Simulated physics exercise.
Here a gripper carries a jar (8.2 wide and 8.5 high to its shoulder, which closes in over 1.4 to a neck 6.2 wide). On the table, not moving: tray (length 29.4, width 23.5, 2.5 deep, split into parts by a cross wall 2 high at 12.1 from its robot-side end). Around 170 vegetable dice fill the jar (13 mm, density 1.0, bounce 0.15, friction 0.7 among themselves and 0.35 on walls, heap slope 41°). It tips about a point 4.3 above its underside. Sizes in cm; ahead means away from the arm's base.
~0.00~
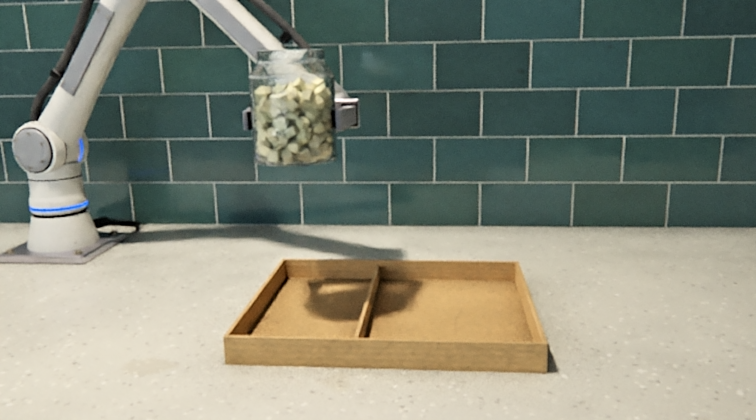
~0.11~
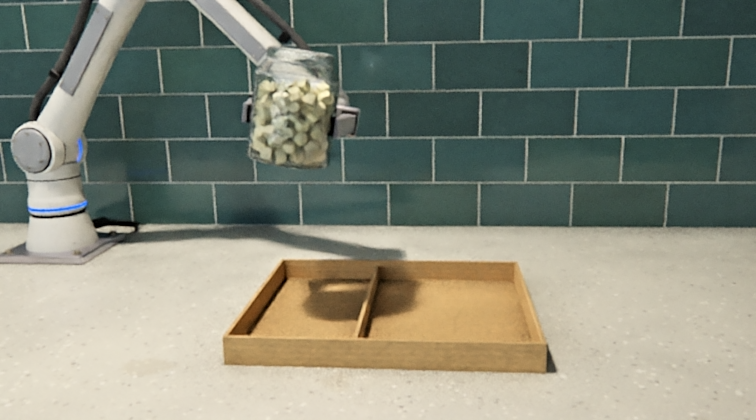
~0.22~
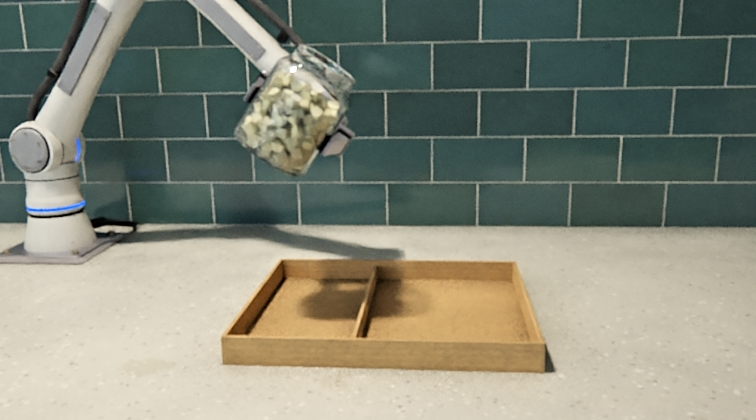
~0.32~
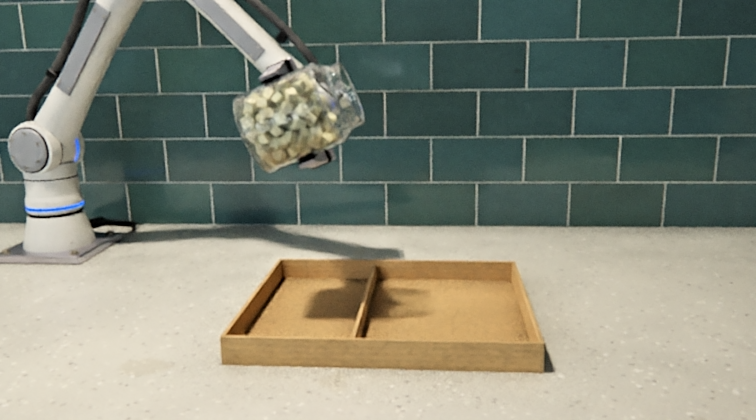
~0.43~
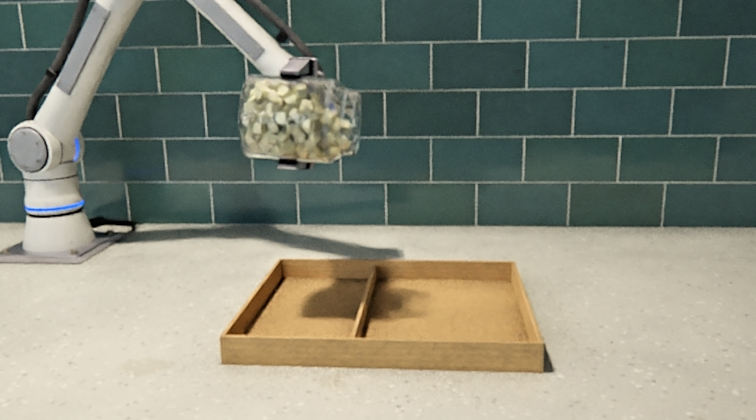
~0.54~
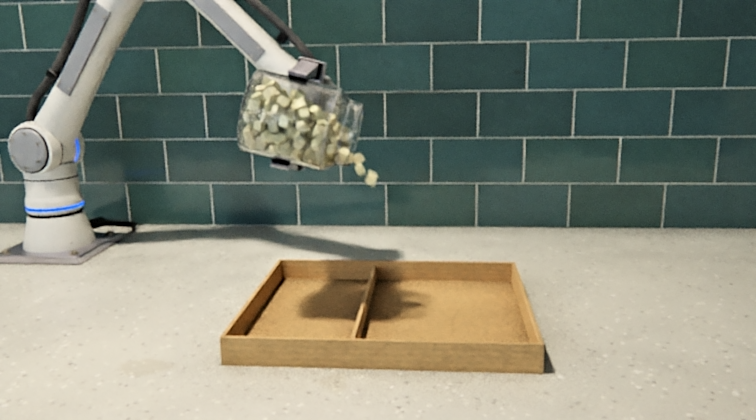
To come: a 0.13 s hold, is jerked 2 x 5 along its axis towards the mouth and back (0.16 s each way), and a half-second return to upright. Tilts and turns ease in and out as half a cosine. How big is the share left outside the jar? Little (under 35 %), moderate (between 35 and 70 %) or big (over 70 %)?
Answer: Little; under 35 % of the vegetable dice finish outside the jar.
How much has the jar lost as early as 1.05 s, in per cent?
Near 20 per cent so far.
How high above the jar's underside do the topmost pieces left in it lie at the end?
Roughly 7.5 cm.
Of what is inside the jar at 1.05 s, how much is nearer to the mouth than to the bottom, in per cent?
Roughly 55 per cent.
By 1.05 s, tipped 104°, highest piece 24 above the table; 137 in the jar, 26 in the far-side part, 1 in the robot-side part, 4 in flight or on a rim.
By 1.56 s, tipped 53°, highest piece 25 above the table; 124 in the jar, 41 in the far-side part, 3 in the robot-side part.
By 2.01 s, upright, highest piece 26 above the table; 124 in the jar, 41 in the far-side part, 3 in the robot-side part.
By 2.71 s, upright, highest piece 26 above the table; 124 in the jar, 41 in the far-side part, 3 in the robot-side part.
Final count, 124 in the jar, 41 in the far-side part, 3 in the robot-side part. That is 26 % outside the jar.
